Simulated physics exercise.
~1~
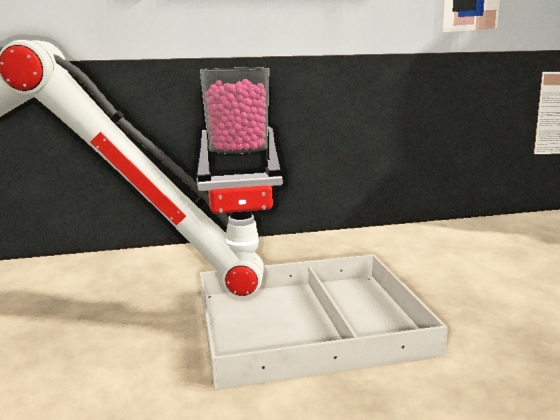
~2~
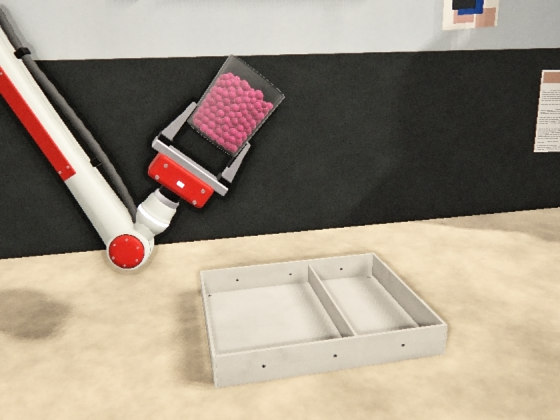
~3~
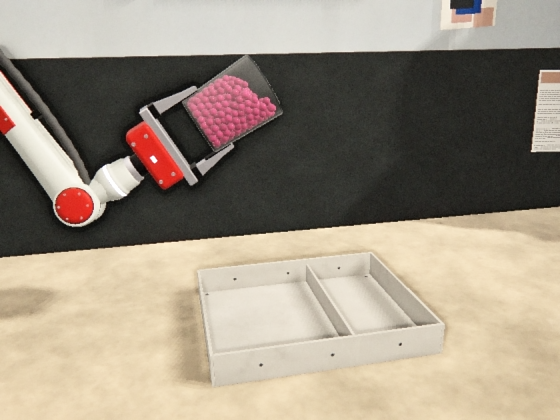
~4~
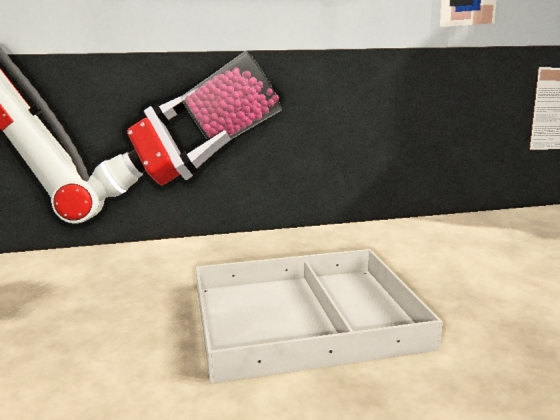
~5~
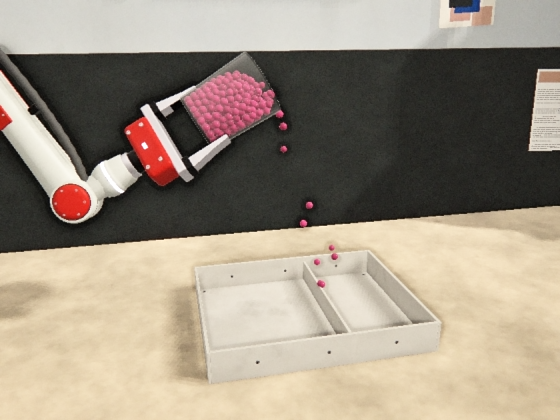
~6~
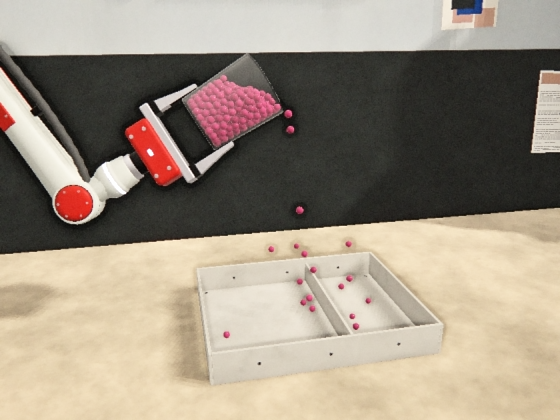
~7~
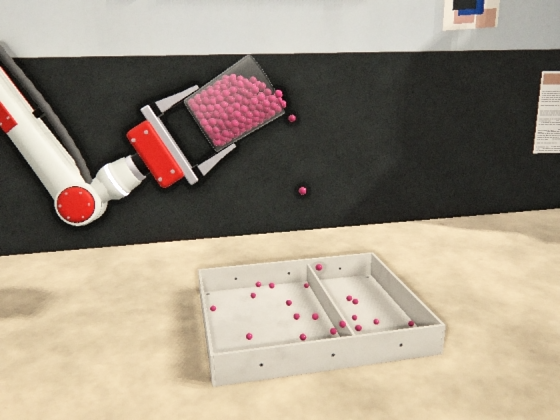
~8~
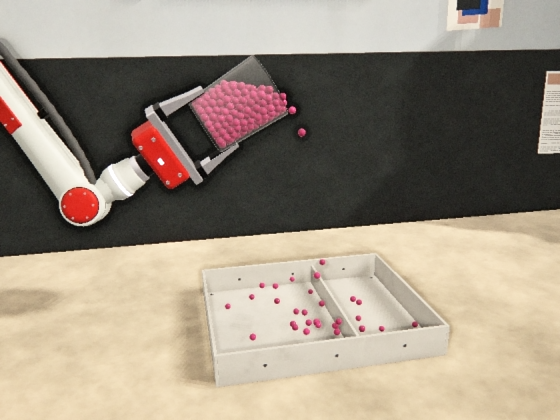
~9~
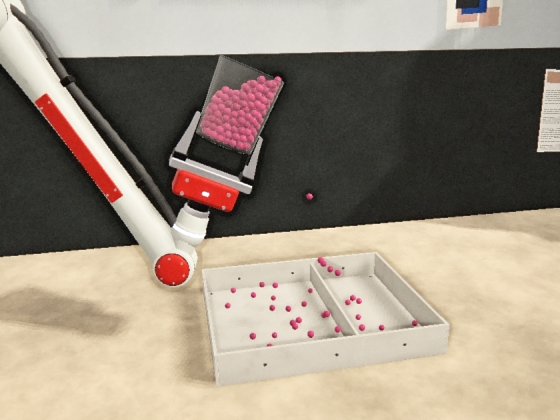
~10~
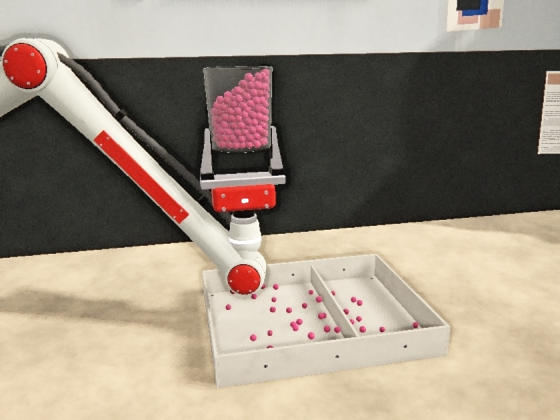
A robot arm tips a clear beaker, spilling a few pink beads into a divided tray.
